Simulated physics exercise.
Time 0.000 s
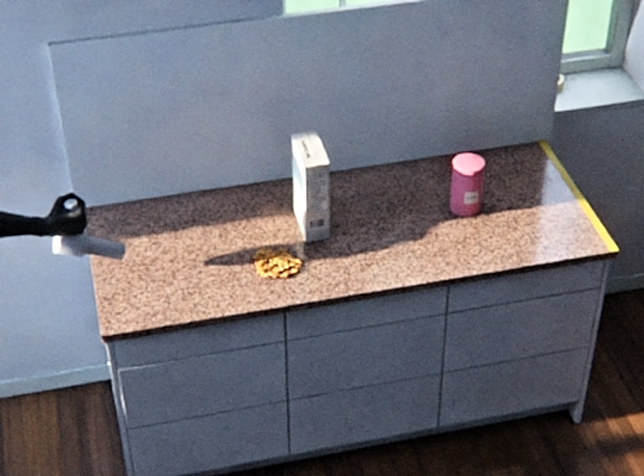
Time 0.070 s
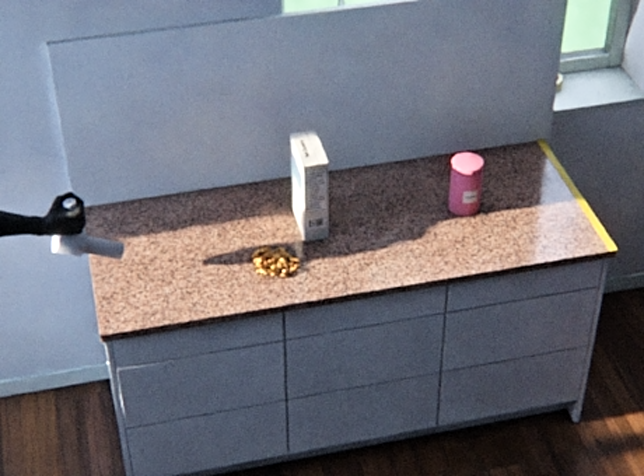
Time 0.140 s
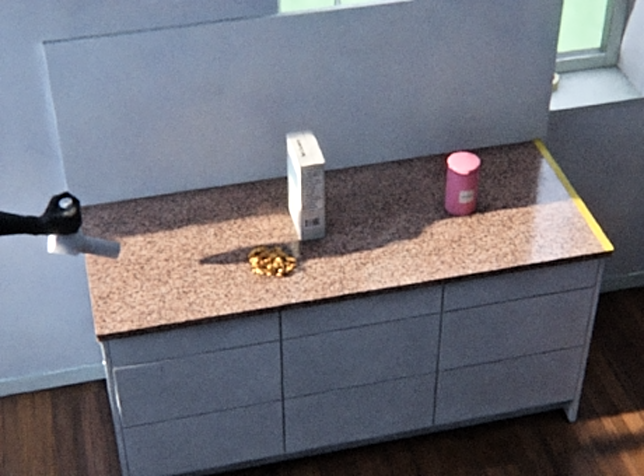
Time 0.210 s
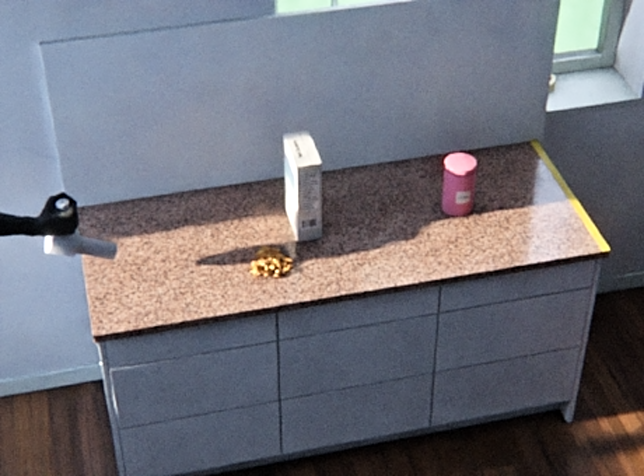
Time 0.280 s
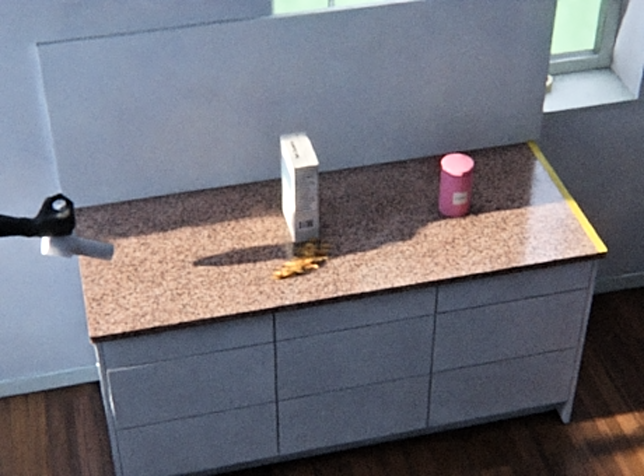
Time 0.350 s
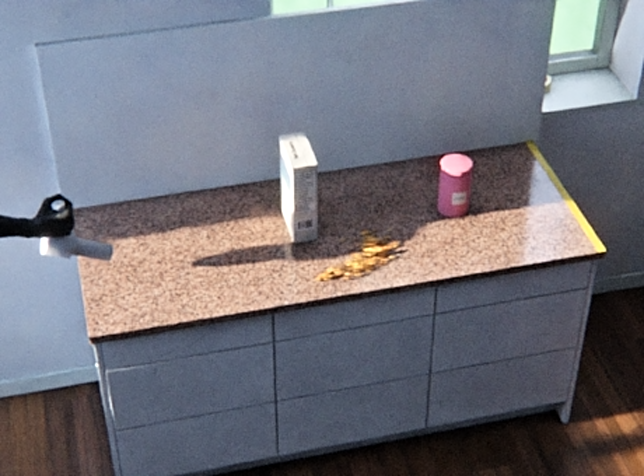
At first, a dark mechanical hand holds a pale hair dryer still at the left end of a speckled worktop, while a small pile of golden crumbs lies before a white carton and a pink jar. A few crumbs shift, then the whole pile slides rightward past the carton, spreading into a streak.
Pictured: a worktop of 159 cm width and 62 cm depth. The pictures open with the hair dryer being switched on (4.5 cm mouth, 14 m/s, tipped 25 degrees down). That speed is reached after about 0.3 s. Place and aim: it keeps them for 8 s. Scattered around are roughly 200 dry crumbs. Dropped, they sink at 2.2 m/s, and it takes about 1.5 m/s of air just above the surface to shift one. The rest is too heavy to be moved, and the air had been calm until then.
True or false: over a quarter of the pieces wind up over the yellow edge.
True.
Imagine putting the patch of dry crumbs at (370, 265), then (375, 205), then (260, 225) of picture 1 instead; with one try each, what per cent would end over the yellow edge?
Results, one try each: 20 %, 0 %, 30 %.
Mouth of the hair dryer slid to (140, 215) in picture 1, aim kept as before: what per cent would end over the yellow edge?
Near 0 per cent.
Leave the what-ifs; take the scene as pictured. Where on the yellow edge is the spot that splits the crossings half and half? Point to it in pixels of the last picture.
The middle of the crossings lies near (584, 218) in the last picture.
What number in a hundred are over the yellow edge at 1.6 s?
I'd put it at some 40 %.
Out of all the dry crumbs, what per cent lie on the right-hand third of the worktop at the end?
I'd estimate around 5 per cent.
After 1.6 s the count stands so, 39 % are over the yellow edge.
After 2.6 s the count stands so, 40 % are over the yellow edge.
After 4.4 s the count stands so, 40 % are over the yellow edge.
After 8.0 s, at the end, 41 % are over the yellow edge.
